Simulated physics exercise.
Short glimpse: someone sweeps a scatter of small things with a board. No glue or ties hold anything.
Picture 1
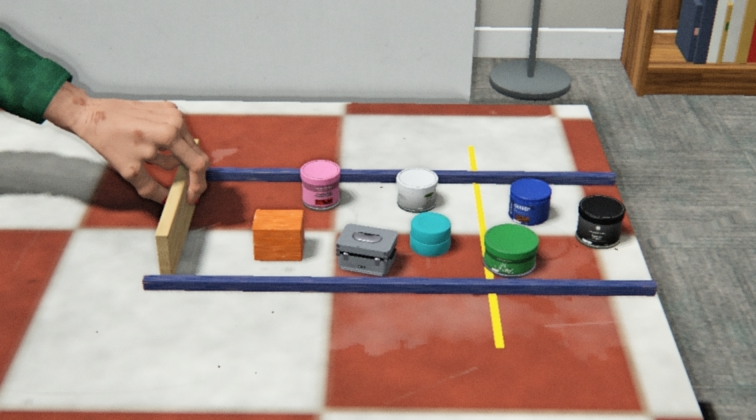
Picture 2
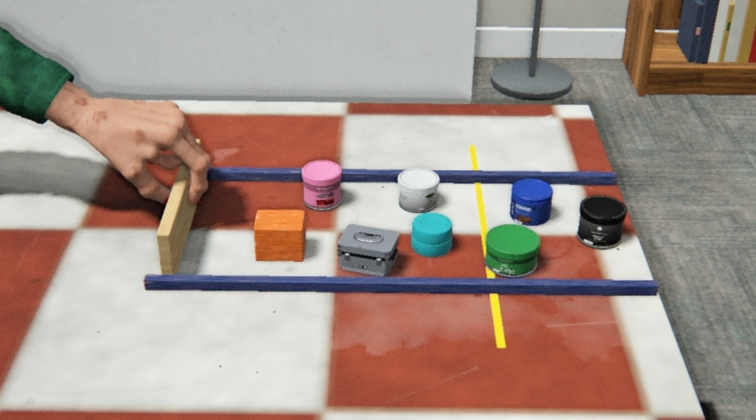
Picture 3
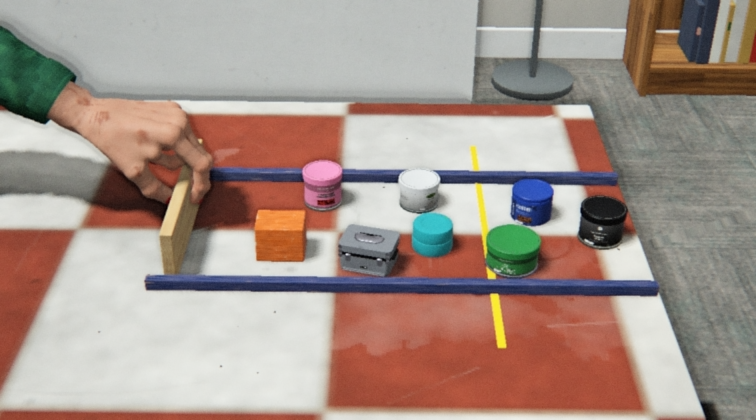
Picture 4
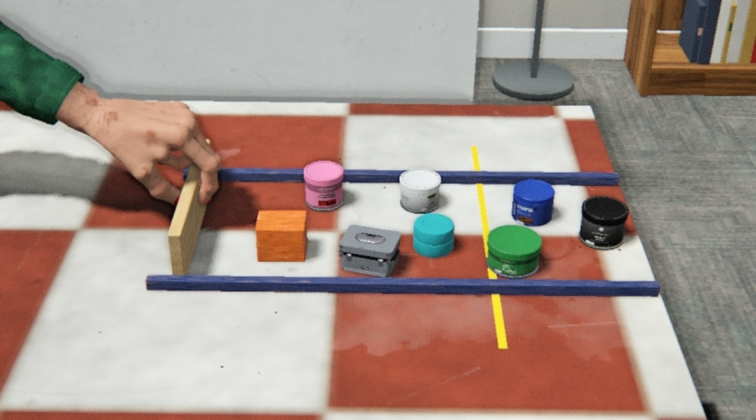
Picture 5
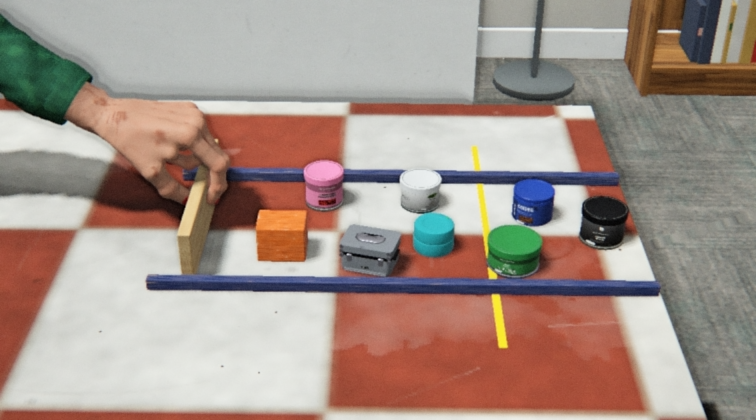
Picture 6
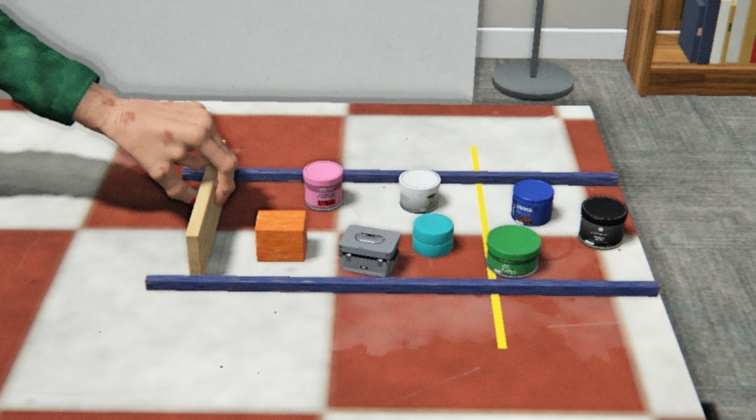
Hand sliding a wooden board slightly right between two blue rails, toward an orange block and small tubs that stay still.
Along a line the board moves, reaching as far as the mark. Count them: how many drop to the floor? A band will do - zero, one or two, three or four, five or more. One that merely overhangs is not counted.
Answer - zero.
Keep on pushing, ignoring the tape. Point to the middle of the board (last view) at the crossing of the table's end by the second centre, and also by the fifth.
The first puts it near (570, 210), the next near (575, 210).
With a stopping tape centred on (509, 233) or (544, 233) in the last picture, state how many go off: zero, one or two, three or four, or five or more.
In order: No fall at all; either one or two.
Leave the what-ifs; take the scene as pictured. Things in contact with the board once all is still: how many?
2 in contact.
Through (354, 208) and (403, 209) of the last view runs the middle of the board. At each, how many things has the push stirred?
The number moved is 3 and then 6.
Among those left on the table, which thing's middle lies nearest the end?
It would be the black tin, I'd say.
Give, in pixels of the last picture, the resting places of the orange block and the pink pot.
Orange block at about (513, 237), pink pot at about (501, 187).
A little later, none off yet; black tin at rest near (603, 223); blue tub at rest near (532, 203); green tin at rest near (513, 252).
Next, none off yet; black tin at rest near (603, 223); blue tub at rest near (535, 203); green tin shifted about its own width near (566, 246).
When it is over, the number that fall off is zero.
